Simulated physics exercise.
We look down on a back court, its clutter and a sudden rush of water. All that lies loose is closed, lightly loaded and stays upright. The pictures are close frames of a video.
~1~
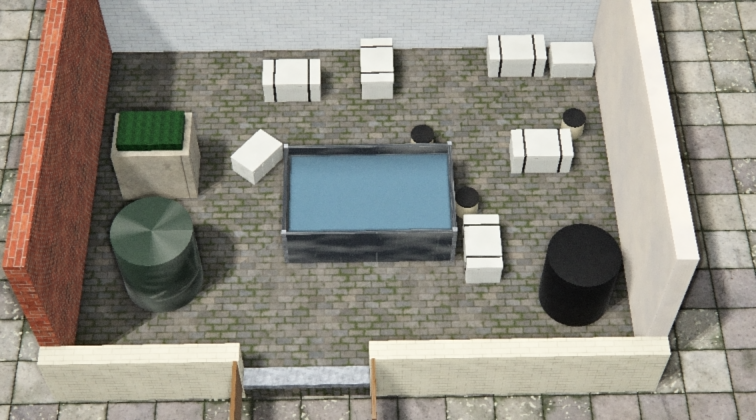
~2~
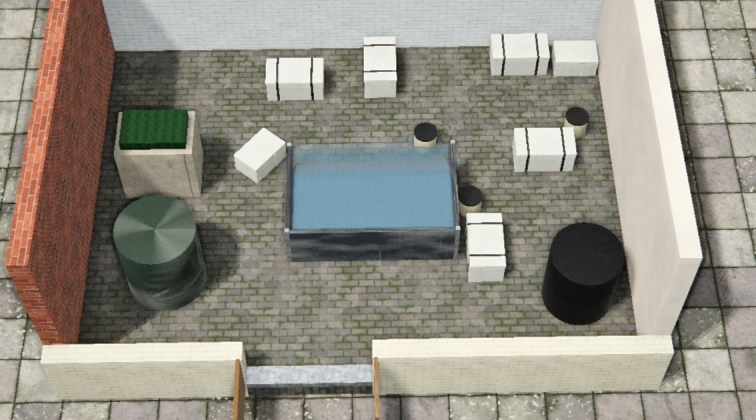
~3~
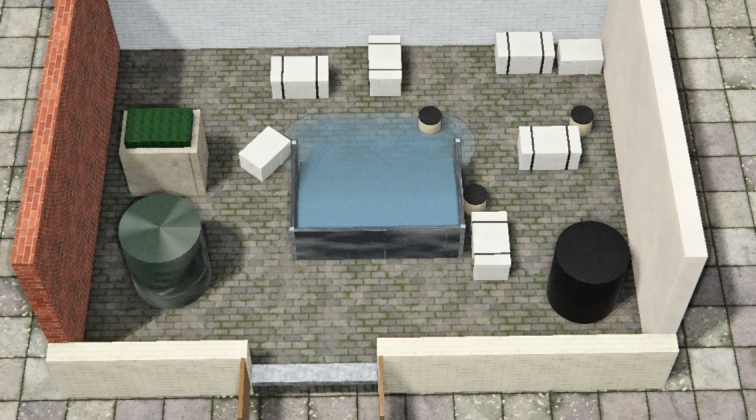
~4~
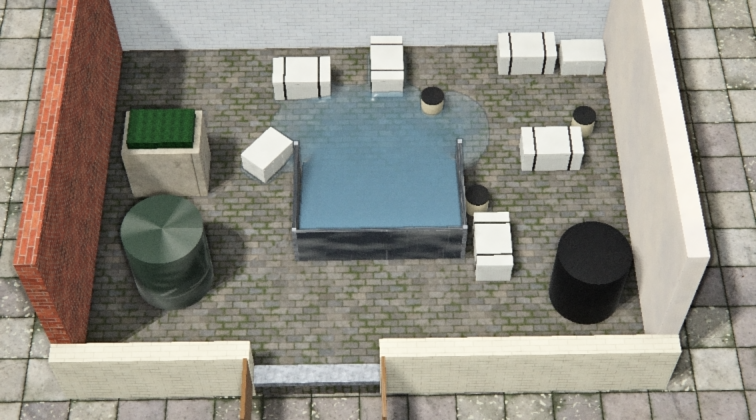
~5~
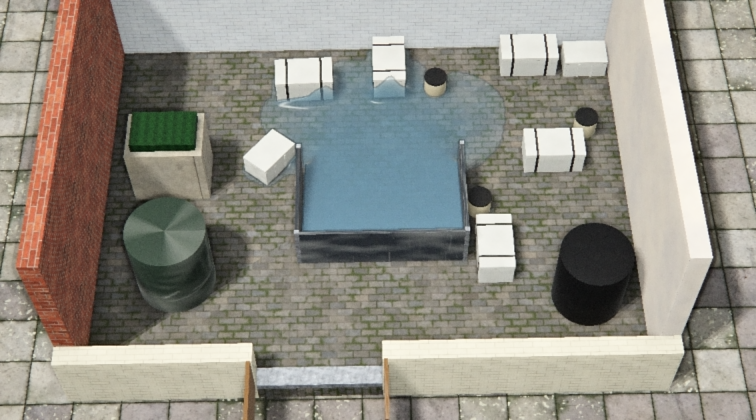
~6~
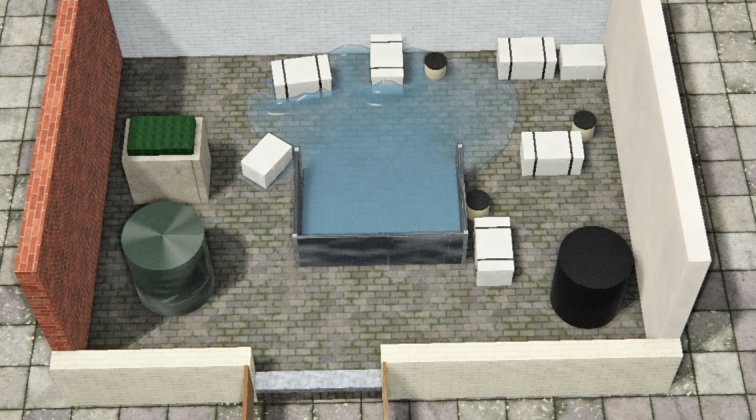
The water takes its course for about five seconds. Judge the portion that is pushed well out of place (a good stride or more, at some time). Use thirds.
That comes to one to two thirds.
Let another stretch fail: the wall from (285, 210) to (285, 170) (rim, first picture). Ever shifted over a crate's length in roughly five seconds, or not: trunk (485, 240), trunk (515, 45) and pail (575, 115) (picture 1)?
One after the other: Short of that, under that, not that far.
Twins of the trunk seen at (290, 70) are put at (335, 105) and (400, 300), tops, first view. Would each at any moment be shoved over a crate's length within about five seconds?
One after the other: That far or more, less than that.
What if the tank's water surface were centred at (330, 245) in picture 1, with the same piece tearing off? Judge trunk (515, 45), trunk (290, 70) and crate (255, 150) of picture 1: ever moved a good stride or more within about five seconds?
In that order: Under that, moved that far, that far or more.
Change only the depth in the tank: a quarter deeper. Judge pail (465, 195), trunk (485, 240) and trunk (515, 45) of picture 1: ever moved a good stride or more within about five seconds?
In turn: Never so far, not that far, moved that far.
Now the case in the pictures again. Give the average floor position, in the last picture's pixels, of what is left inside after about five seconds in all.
At about (455, 175).
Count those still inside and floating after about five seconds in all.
It comes to 3.
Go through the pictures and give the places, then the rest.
A pail at (423, 134) rests on the ground; a trunk at (377, 60) rests on the ground; 0 of 10 have shifted, in the first picture.
A pail at (426, 132), on the bottom; a trunk at (380, 58), on the bottom; 0 of 10 have shifted, in the second picture.
A pail at (430, 115) rests on the ground, close to its start; a trunk at (385, 57) rests on the ground; 1 of 10 have shifted, in the third picture.
A pail at (432, 95) rests on the ground, a stride from its start; a trunk at (387, 57), on the bottom; 1 of 10 have shifted, in the fourth picture.
A pail at (436, 76) rests on the ground, a stride from its start; a trunk at (389, 58), on the bottom, close to its start; 1 of 10 have shifted, in the fifth picture.
A pail at (436, 60), on the bottom, a stride from its start; a trunk at (387, 55) rests on the ground, close to its start; 3 of 10 have shifted, in the sixth picture.
A moment on, 1 of 10 are well off their spots; 1 afloat.
Next, 2 of 10 are well off their spots; 3 afloat.
Later, 4 of 10 are well off their spots; 4 afloat.
In the end, 6 of 10 are well off their spots, and 6 have been at some point; 3 afloat.
